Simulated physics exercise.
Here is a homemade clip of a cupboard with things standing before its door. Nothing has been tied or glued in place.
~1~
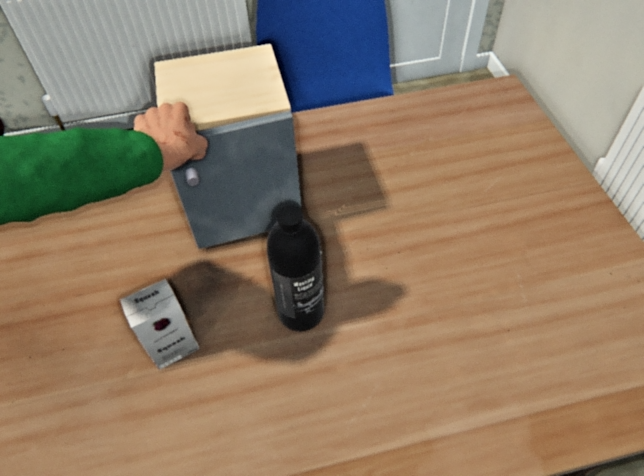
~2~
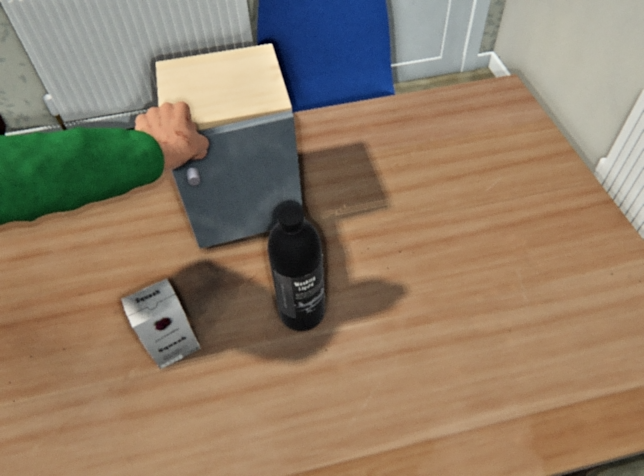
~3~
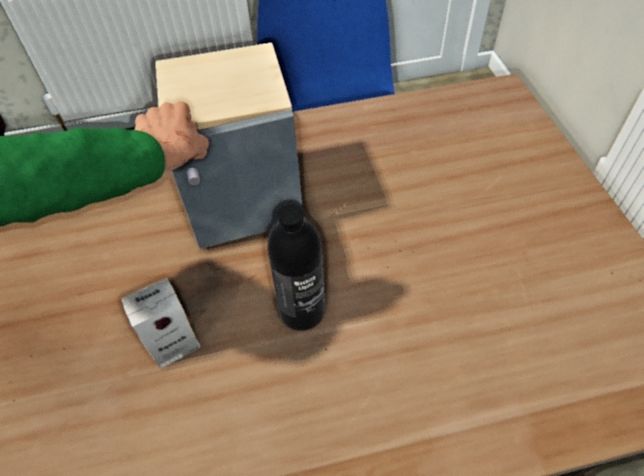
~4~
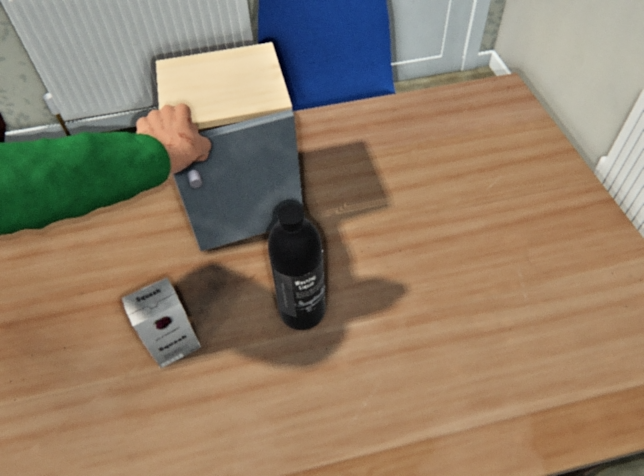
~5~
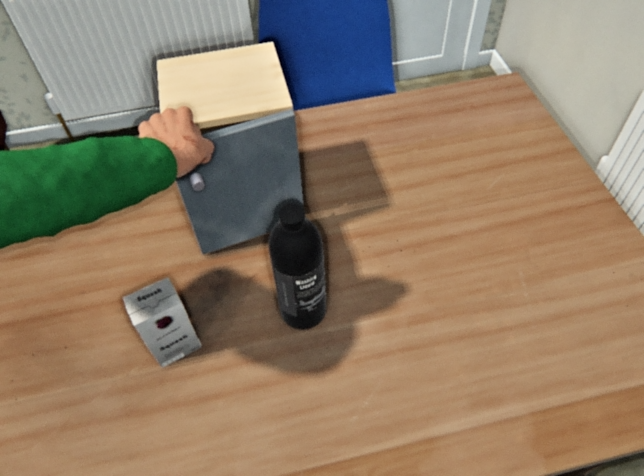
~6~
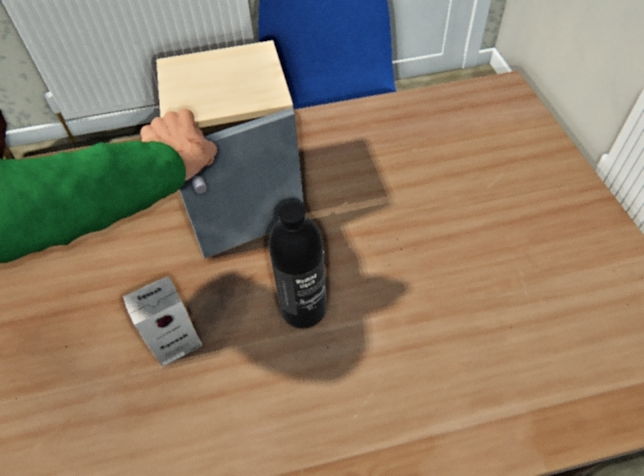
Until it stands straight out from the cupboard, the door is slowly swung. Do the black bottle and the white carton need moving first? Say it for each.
In the end the black bottle is disturbed; the white carton goes undisturbed.
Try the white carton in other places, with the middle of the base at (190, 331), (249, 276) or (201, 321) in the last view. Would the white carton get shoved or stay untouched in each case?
In order, it avoids contact, then is hit, and finally avoids contact.
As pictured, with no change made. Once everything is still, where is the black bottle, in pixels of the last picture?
Looks like it settles somewhere around (353, 265).
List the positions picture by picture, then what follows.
The first picture shows door 4° open; black bottle (296, 269); white carton (162, 326); door (241, 191).
The second picture shows door 4° open; white carton (164, 325); door (242, 190).
The third picture shows door 5° open; black bottle (297, 269); door (243, 190).
The fourth picture shows door 7° open; white carton (164, 324); door (244, 191).
The fifth picture shows door 9° open; black bottle (298, 268); door (245, 192).
The sixth picture shows door 12° open; black bottle (298, 267); white carton (165, 323); door (247, 194).
Then, 1.66 s on from there, door 67° open; black bottle moving near (302, 267); white carton at rest near (165, 323).
Then, 2.00 s on from there, door 78° open; black bottle displaced a little near (326, 268); white carton at rest near (165, 323).
Then, 2.24 s on from there, door 86° open; black bottle displaced about its own width near (344, 267); white carton at rest near (165, 323).
In the end, the black bottle gets knocked, near (354, 265); the white carton escapes contact, near (165, 323).
